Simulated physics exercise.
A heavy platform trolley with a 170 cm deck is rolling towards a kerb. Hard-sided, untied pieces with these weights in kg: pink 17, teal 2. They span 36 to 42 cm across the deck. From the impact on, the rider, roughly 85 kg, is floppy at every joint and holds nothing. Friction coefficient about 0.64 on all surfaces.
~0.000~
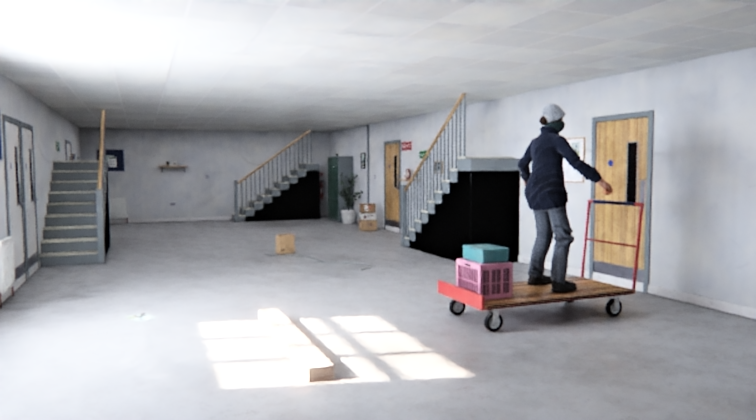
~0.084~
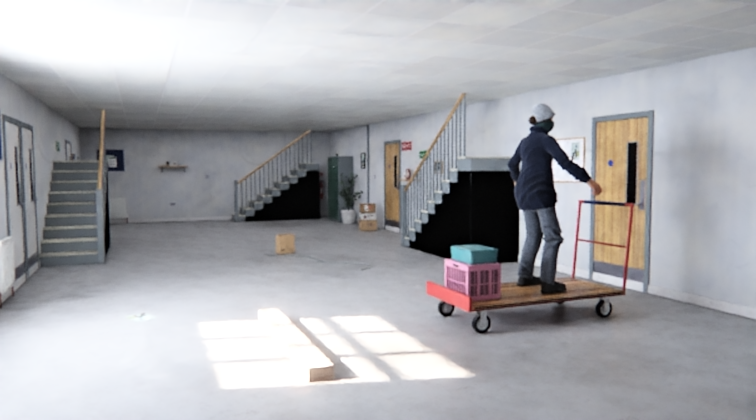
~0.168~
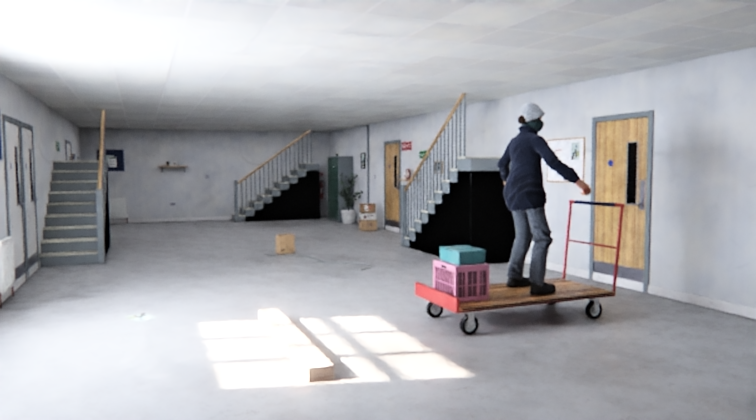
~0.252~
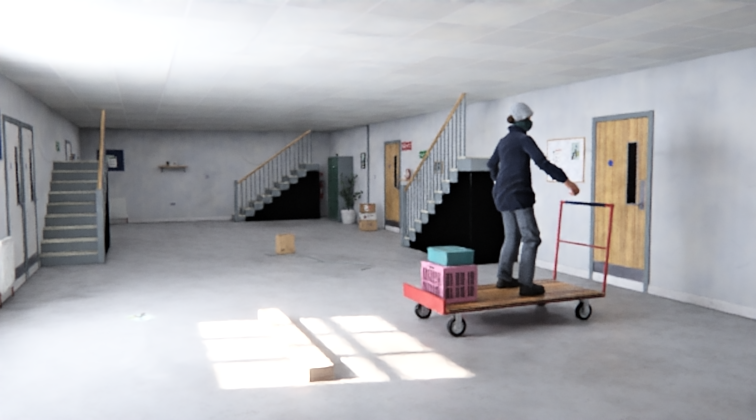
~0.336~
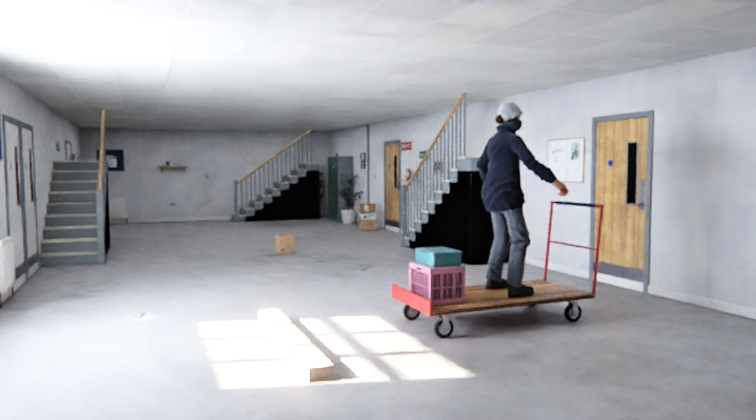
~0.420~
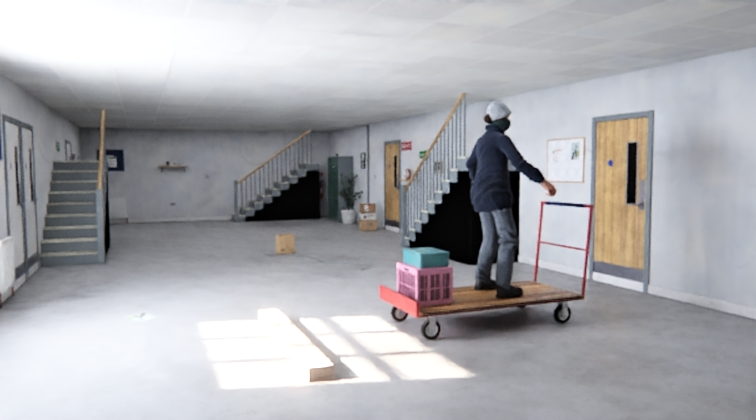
A flatbed trolley carrying a standing person and two stacked crates rolls left across the floor.
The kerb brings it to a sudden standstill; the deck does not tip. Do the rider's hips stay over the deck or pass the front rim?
The rider's hips stay behind the front rim.
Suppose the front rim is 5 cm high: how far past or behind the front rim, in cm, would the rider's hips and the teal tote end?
Then hips 20 behind, teal 60 past.
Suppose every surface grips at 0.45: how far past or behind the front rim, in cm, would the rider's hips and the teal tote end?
In that case hips 10 behind, teal 40 past.
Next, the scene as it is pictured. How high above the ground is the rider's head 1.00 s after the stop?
About 90 cm.
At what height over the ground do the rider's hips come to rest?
Some 70 cm up.
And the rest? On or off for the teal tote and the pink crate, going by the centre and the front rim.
Teal off, pink on.
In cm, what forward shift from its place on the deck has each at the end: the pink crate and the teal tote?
Pink 5, teal 45.
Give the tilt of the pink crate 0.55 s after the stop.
About 0°.
The wheels strike at 1.07 s.
After 1.32 s the rider's hips are 54 cm behind the rim, near (351, 221) in the last picture's view.
After 1.62 s the rider's hips are 24 cm behind the rim, near (317, 256) in the last picture's view.
After 2.07 s the rider's hips are 13 cm behind the rim, near (304, 258) in the last picture's view.
Final state at 3.4 s, past the rim, teal tote; behind it, pink crate and the rider's hips.
